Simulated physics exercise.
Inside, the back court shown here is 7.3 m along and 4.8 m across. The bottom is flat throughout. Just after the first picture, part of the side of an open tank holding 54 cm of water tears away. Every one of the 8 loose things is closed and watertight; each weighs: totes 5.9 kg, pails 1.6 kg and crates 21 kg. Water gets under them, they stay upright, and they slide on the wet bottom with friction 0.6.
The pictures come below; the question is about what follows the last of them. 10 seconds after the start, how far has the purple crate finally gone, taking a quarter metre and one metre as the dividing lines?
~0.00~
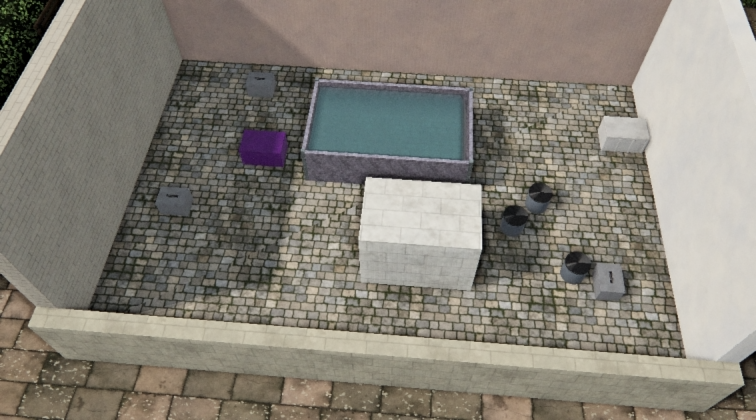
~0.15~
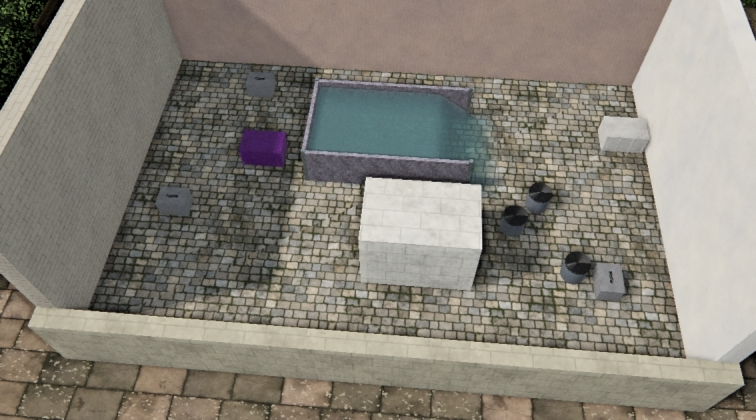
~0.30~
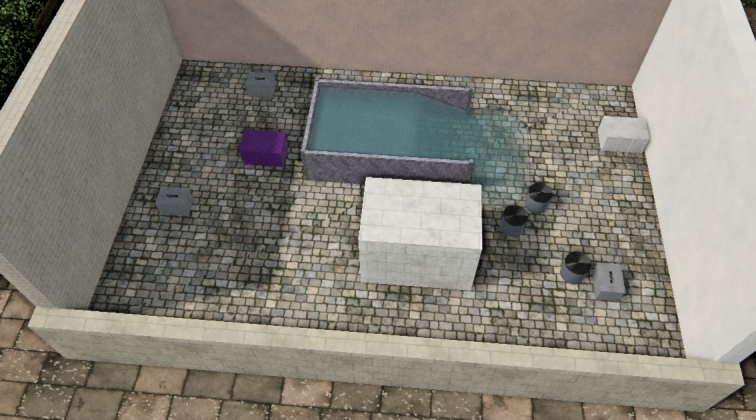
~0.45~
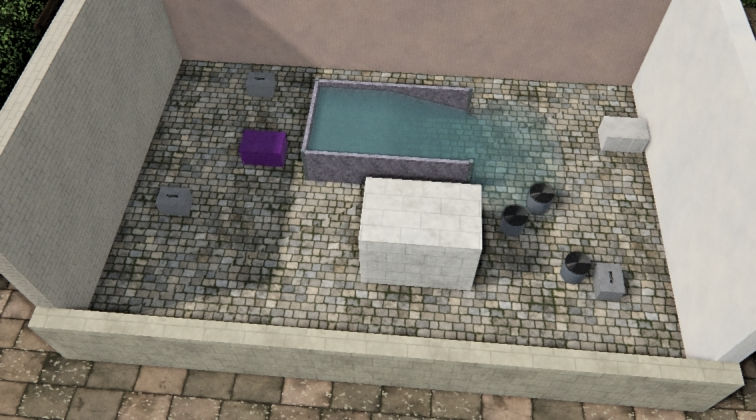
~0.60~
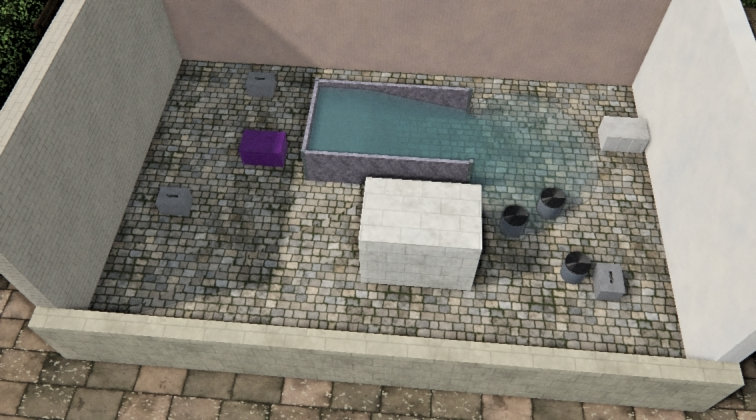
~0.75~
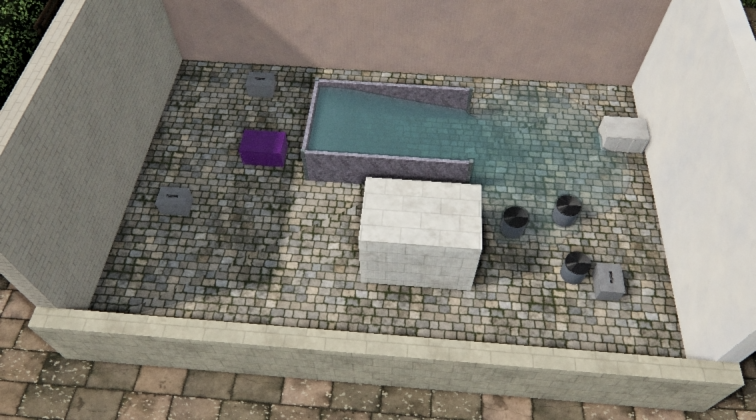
The purple crate has barely gone anywhere.
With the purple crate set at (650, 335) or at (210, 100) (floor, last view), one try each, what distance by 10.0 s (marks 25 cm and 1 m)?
Run one, it gets swept far; run two, it remains planted.
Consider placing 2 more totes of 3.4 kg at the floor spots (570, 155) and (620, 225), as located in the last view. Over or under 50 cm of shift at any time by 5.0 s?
Well, the first is higher and the second higher.
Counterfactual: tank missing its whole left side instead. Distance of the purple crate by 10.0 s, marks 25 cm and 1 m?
Well, the purple crate goes a long way then.
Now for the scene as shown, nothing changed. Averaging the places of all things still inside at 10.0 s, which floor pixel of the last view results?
Close to (336, 158).
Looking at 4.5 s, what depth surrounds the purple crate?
About 0 cm.
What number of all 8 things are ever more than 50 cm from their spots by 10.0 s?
Count: 6.
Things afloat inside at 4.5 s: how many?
The number is 4.
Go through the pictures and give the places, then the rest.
The first frame shows the purple crate at (262, 141) rests on the ground; 2.9 m2 under water; 0 of 8 have shifted.
The second frame shows the purple crate at (262, 141) rests on the ground; water covers 3.5 m2; 0 of 8 have shifted.
The third frame shows the purple crate at (262, 141) rests on the ground; water covers 4.4 m2; 0 of 8 have shifted.
The fourth frame shows the purple crate at (262, 141), on the bottom; water covers 5.4 m2; 0 of 8 have shifted.
The fifth frame shows the purple crate at (262, 141) rests on the ground; water covers 6.6 m2; 1 of 8 have shifted.
The sixth frame shows the purple crate at (262, 141) rests on the ground; 7.8 m2 under water; 1 of 8 have shifted.
After 2.0 s the purple crate is near (262, 141), 0.0 m from its start, aground; 2 afloat.
After 4.5 s the purple crate is near (262, 141), 0.0 m from its start, aground; 4 afloat.
After 7.0 s the purple crate is near (262, 141), 0.0 m from its start, aground; 3 afloat.
After 10.0 s the purple crate is near (262, 141), 0.0 m from its start, aground; 5 afloat.
